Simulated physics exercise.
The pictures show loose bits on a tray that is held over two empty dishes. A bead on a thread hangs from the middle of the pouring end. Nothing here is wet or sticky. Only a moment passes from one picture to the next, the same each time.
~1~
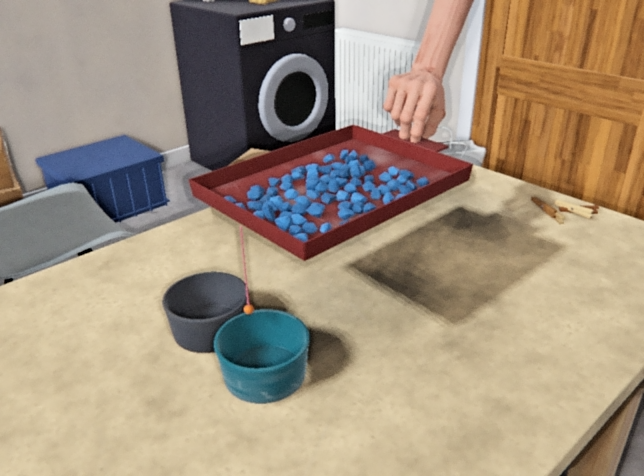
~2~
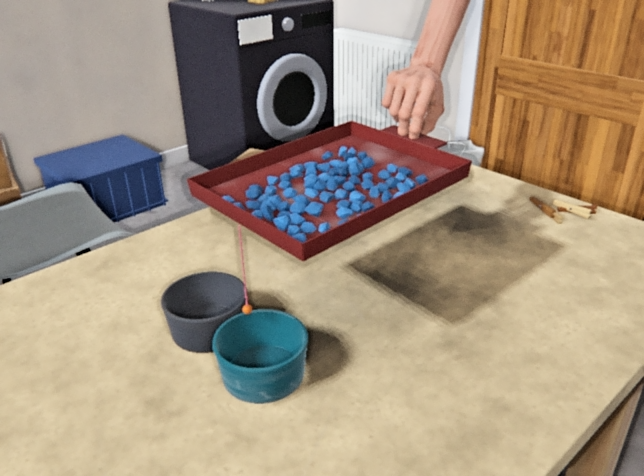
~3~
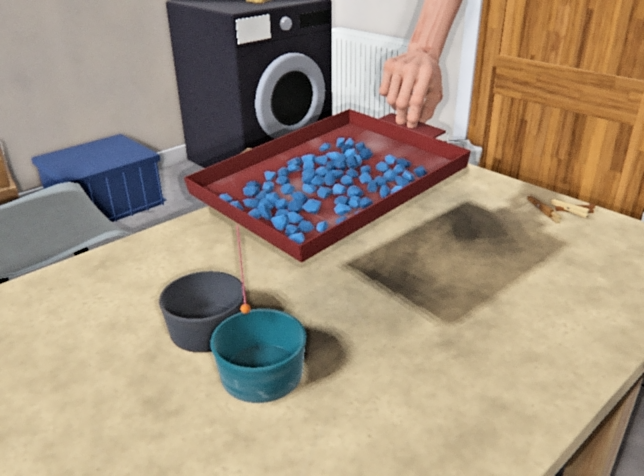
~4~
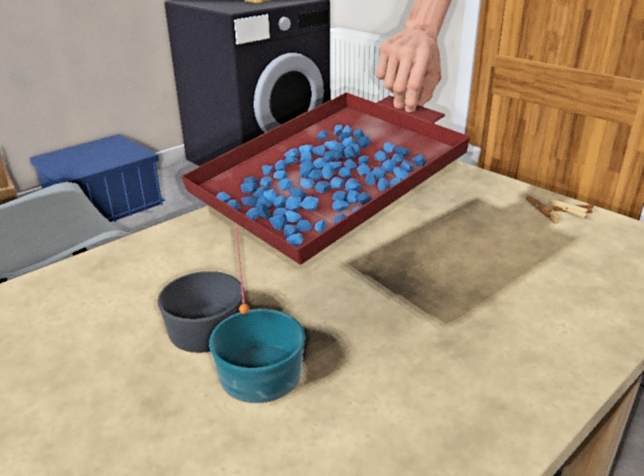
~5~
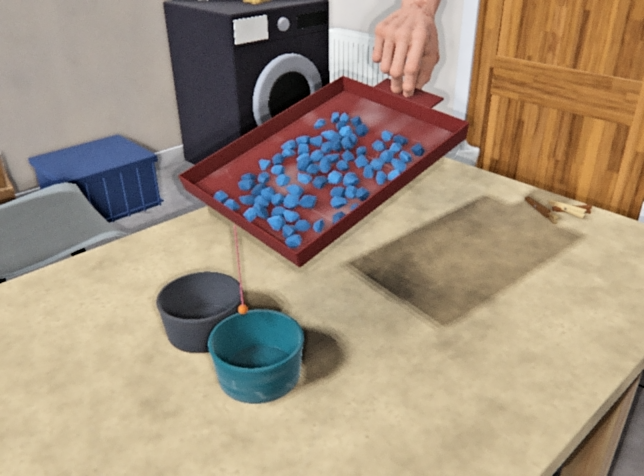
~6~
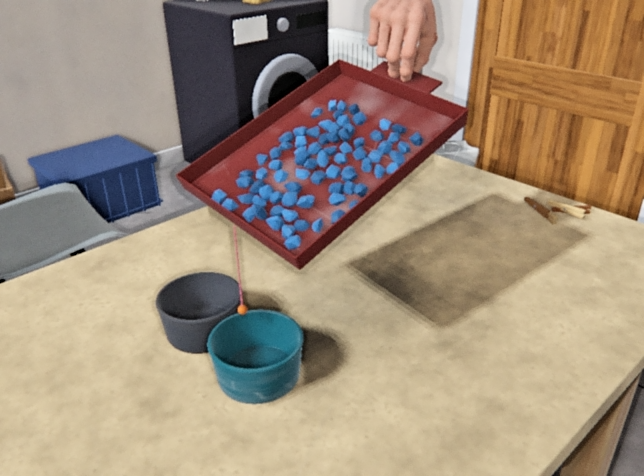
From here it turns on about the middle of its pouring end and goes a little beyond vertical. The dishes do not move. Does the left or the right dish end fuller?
The right dish gets more.
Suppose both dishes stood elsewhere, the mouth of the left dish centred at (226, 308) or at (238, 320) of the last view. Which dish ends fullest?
First the right-hand dish, then right.
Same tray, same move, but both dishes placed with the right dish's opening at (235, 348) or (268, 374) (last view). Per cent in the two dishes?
About 50 and 90 per cent.
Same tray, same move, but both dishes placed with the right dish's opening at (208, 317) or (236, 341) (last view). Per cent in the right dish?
Near 10 % and 40 %.
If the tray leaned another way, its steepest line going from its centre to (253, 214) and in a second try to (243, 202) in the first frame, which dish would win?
One: The left one. Two: The dish on the left.
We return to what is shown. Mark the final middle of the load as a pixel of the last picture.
Roughly at (237, 408).
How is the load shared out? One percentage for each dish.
The left dish has 0 per cent, the right dish has 30.
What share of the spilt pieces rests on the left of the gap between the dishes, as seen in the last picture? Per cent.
Near 50 %.
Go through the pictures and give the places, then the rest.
The first picture shows corners of the pouring end at (191, 179) and (304, 242), level; middle of the load at (334, 186), aquarium stones; left dish at (172, 327); right dish at (226, 374); bead on its thread at (249, 309).
The second picture shows corners of the pouring end at (190, 179) and (303, 242), level; middle of the load at (332, 185).
The third picture shows corners of the pouring end at (187, 177) and (300, 244), tipped barely, lowest at the right corner; middle of the load at (330, 179).
The fourth picture shows corners of the pouring end at (184, 176) and (298, 248), tipped a little, lowest at the right corner; middle of the load at (328, 172).
The fifth picture shows corners of the pouring end at (181, 175) and (296, 252), tipped clearly, lowest at the right corner; middle of the load at (325, 165).
The sixth picture shows corners of the pouring end at (178, 175) and (295, 255), tipped clearly, lowest at the right corner; middle of the load at (323, 159); left dish at (166, 327); right dish at (220, 375).
Soon, tray tipped steeply; all on the tray.
A while on, tray tipped past a quarter turn; about half on the tray; a small part in the right dish; about a quarter outside both; a small part in the air.
Towards the end, tray tipped past a quarter turn; about a quarter in the right dish; most outside both.
Finally, tray tipped past a quarter turn; about a quarter in the right dish; none in the left dish; most outside both.
